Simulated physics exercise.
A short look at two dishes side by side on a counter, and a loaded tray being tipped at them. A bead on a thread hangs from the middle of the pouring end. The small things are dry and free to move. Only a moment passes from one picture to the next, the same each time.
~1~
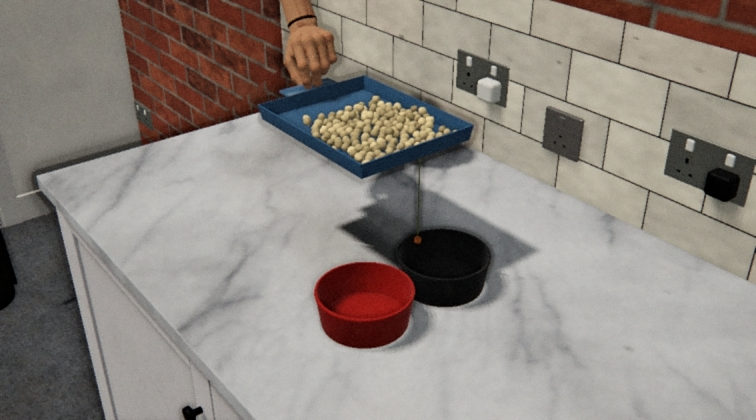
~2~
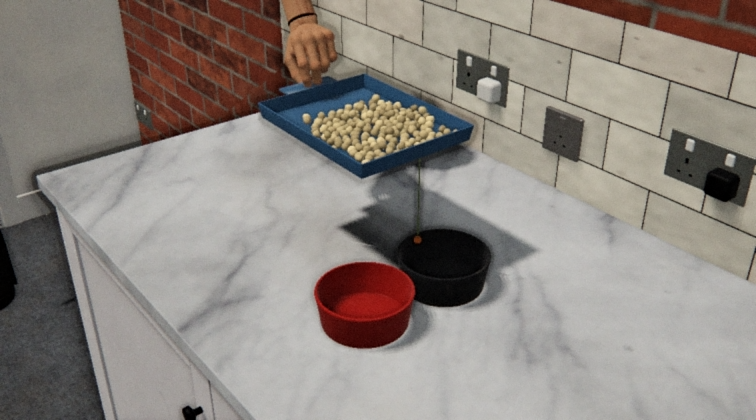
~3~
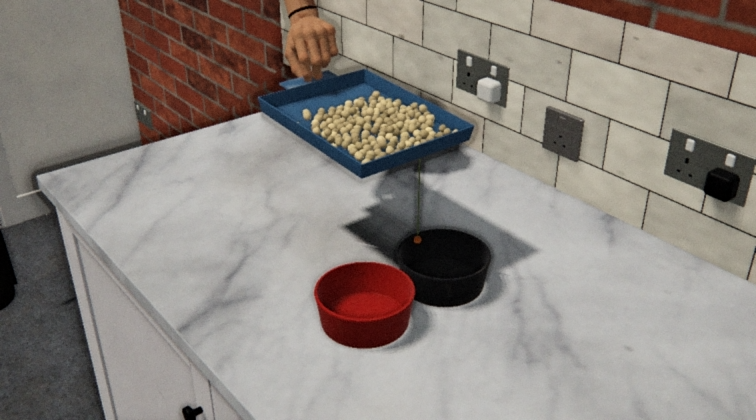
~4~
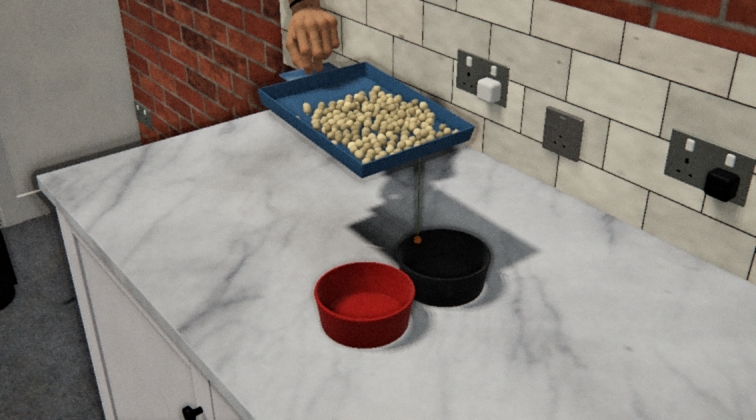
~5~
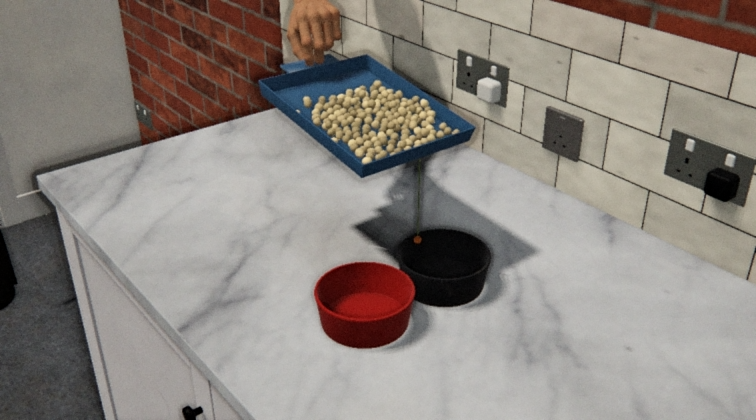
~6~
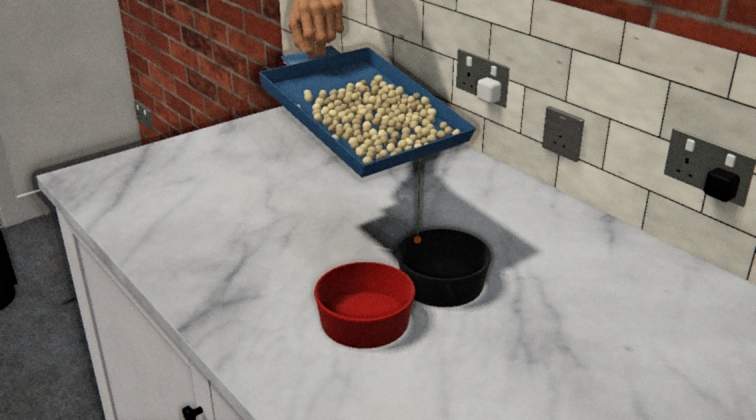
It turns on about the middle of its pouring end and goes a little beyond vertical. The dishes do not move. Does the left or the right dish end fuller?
More goes to the right dish.
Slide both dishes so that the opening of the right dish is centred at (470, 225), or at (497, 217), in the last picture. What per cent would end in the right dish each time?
Near 10 % and 0 %.
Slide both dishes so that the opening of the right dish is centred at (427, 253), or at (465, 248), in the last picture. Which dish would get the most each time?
At the first place the right one, at the second the right-hand dish.
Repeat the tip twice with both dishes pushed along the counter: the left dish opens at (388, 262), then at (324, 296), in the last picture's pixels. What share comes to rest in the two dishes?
First some 30, then 20 per cent.
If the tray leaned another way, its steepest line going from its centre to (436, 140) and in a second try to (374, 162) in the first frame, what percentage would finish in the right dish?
About 30 and 10 per cent.
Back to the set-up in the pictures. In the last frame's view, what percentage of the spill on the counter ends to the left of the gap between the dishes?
About 0 per cent.
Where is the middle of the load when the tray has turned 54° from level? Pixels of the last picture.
Roughly at (409, 110).
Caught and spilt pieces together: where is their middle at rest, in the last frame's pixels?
Around (455, 286).
Soon, tray tipped steeply; nearly all on the tray; a stray few in the air.
A while on, tray tipped right over; nearly all on the tray; a stray few in the right dish; a stray few outside both; a stray few in the air.
Towards the end, tray tipped past a quarter turn; a stray few in the left dish; about two thirds in the right dish; about a third outside both.
Finally, tray tipped past a quarter turn; a stray few in the left dish; about two thirds in the right dish; about a third outside both.
